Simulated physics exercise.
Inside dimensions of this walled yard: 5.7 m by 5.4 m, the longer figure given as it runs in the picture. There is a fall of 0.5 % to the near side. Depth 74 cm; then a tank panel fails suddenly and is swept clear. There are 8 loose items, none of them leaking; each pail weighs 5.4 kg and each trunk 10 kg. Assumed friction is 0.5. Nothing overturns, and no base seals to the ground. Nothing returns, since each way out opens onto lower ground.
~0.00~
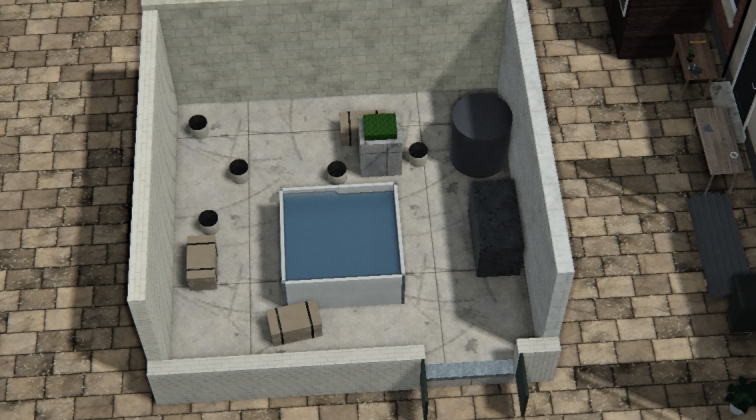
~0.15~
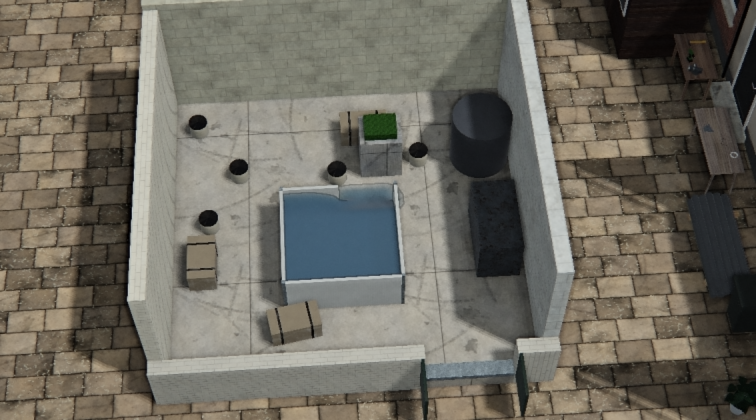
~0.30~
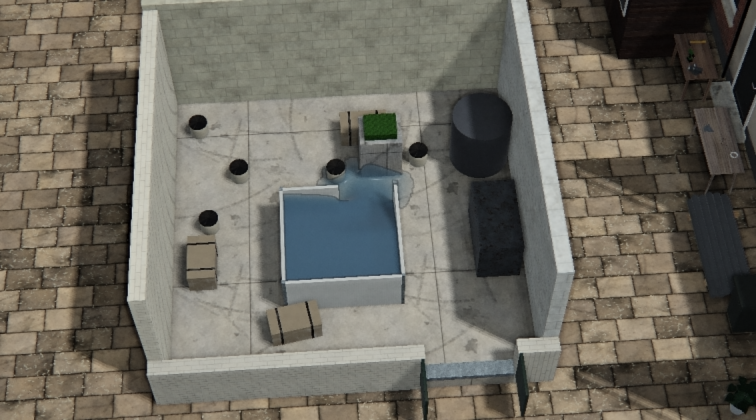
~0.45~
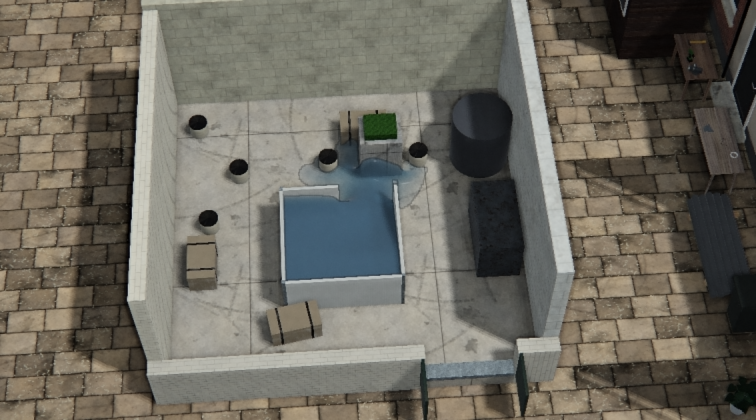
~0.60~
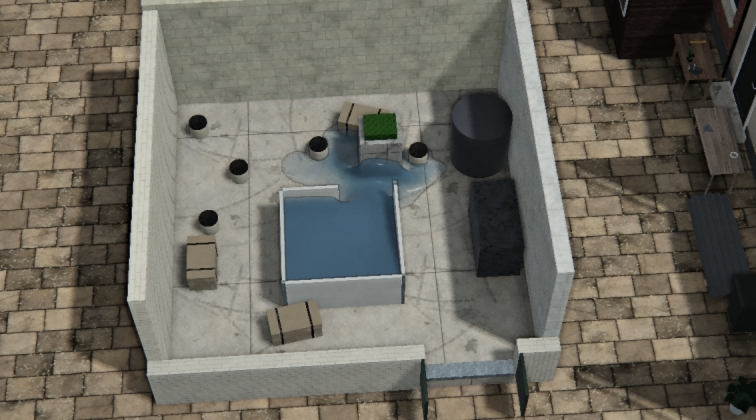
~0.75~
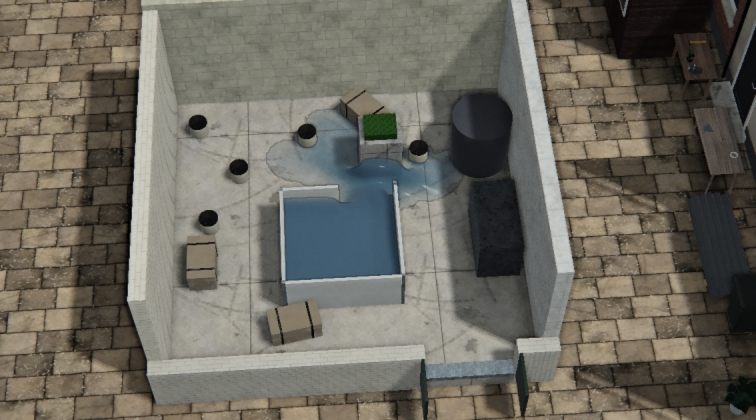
A walled yard with a pale, cracked floor, surrounded by tan paving, is seen from high above by a camera that stays still. A white-sided tank of blue water sits in the middle, with dark-topped pots, tan boxes, a green-topped white block, and a large grey cylinder and dark block at right. Water pours through a gap in the tank's far side and spreads, a pot slides away up and left, then a box behind the green-topped block shifts and turns.
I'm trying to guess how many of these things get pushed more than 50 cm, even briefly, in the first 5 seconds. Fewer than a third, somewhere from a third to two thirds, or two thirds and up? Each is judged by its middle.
I'd say two thirds and up of them.
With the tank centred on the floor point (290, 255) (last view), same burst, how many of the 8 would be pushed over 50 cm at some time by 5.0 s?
The count would be 7.
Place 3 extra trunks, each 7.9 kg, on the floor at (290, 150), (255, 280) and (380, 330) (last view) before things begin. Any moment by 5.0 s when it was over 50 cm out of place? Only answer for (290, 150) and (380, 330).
Outcome: Breaks the threshold first, stays within second.
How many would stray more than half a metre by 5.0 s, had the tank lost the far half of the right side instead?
In that case the number is 2.
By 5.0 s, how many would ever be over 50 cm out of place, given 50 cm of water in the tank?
In that case the number is 3.
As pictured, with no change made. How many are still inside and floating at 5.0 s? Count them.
Answer: 2.
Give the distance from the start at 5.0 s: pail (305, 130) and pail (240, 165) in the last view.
In turn: 250 cm, 140 cm.
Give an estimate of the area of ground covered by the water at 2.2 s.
Somewhere about 18 m2, give or take.
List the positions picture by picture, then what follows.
In the first picture, a pail at (337, 168), on the bottom; a trunk at (363, 121) rests on the ground; 3.2 m2 under water; 0 of 8 have shifted.
In the second picture, a pail at (337, 168) rests on the ground; a trunk at (363, 121), on the bottom; 3.8 m2 under water; 0 of 8 have shifted.
In the third picture, a pail at (336, 166), on the bottom, 5 cm from its start; a trunk at (363, 121) rests on the ground; water covers 4.3 m2; 0 of 8 have shifted.
In the fourth picture, a pail at (328, 156) rests on the ground, 30 cm from its start; a trunk at (363, 121), on the bottom; water covers 4.9 m2; 1 of 8 have shifted.
In the fifth picture, a pail at (318, 144) rests on the ground, 62 cm from its start; a trunk at (364, 116) rests on the ground, 11 cm from its start; 5.6 m2 under water; 2 of 8 have shifted.
In the sixth picture, a pail at (307, 131) rests on the ground, 95 cm from its start; a trunk at (365, 105), on the bottom, 34 cm from its start; water covers 6.9 m2; 3 of 8 have shifted.
After 1.1 s 1 of 8 are over 50 cm from their spots; 0 afloat.
After 2.2 s 3 of 8 are over 50 cm from their spots; 2 afloat.
After 3.5 s 3 of 8 are over 50 cm from their spots; 4 afloat.
After 5.0 s 6 of 8 are over 50 cm from their spots, and 7 have been at some point; 2 afloat.
